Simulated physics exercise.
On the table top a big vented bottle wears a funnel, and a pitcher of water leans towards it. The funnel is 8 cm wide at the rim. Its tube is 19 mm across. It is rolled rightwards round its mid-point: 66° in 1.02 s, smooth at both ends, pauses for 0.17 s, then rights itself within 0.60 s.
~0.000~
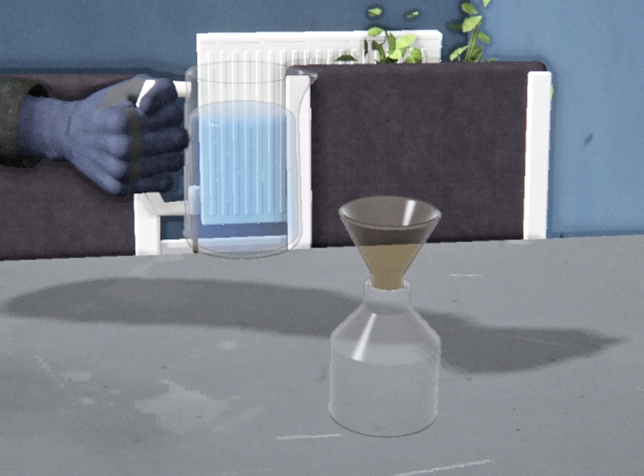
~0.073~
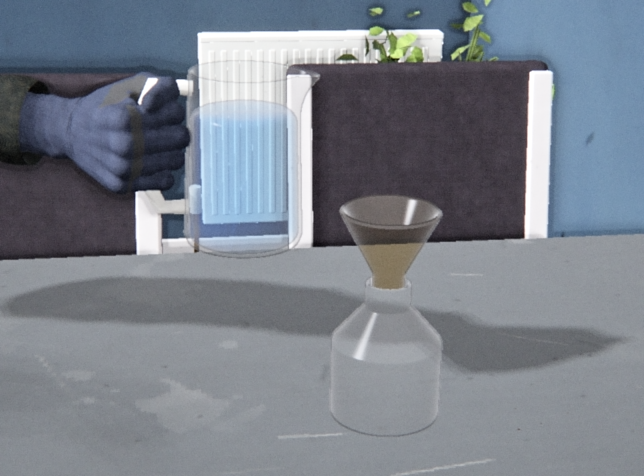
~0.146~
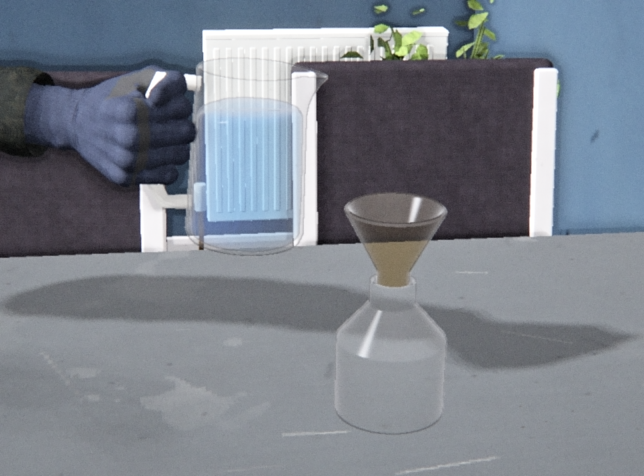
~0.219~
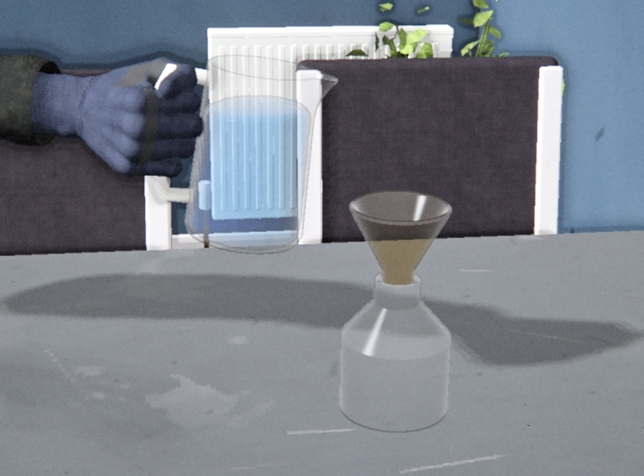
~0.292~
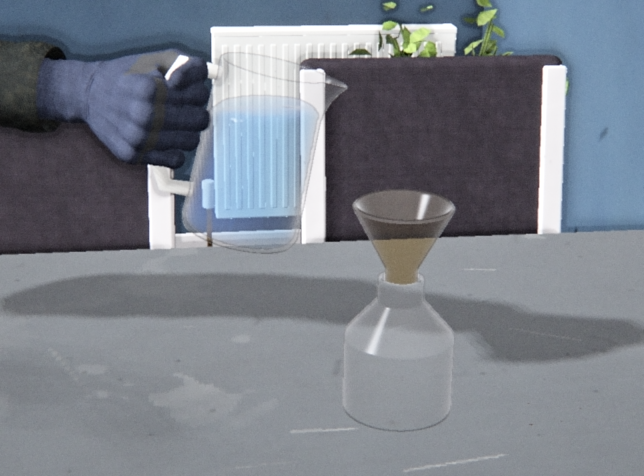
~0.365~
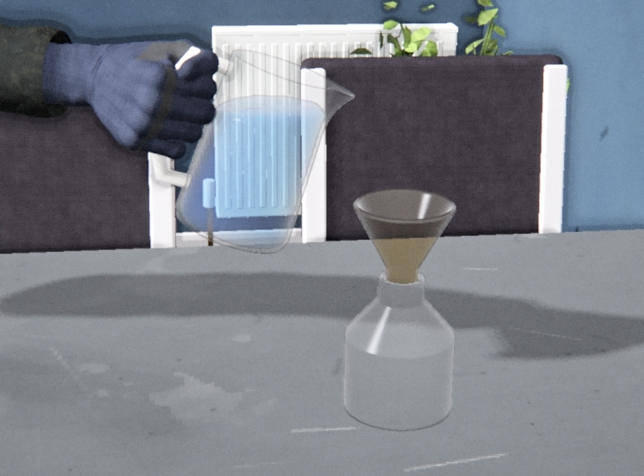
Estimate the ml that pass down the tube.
About 270 ml.
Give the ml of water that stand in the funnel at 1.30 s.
About 110 ml.
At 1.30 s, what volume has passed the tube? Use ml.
Close to 120 ml.
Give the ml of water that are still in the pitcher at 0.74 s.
Close to 760 ml.
Then, 0.74 s in, the tilt is 54° and 0 ml has passed the tube, 5 ml is in the funnel, 760 ml in the pitcher and 0 ml has missed.
Then, 1.01 s in, the tilt is 66° and 45 ml has passed the tube, 60 ml is in the funnel, 645 ml in the pitcher and 0 ml has missed.
Then, 1.30 s in, the tilt is 61° and 120 ml has passed the tube, 110 ml is in the funnel, 535 ml in the pitcher and 5 ml has missed.
Then, 1.61 s in, the tilt is 14° and 185 ml has passed the tube, 80 ml is in the funnel, 515 ml in the pitcher and 5 ml has missed.
Finally, 265 ml has passed the tube, 0 ml is in the funnel, 515 ml in the pitcher and 5 ml has missed.
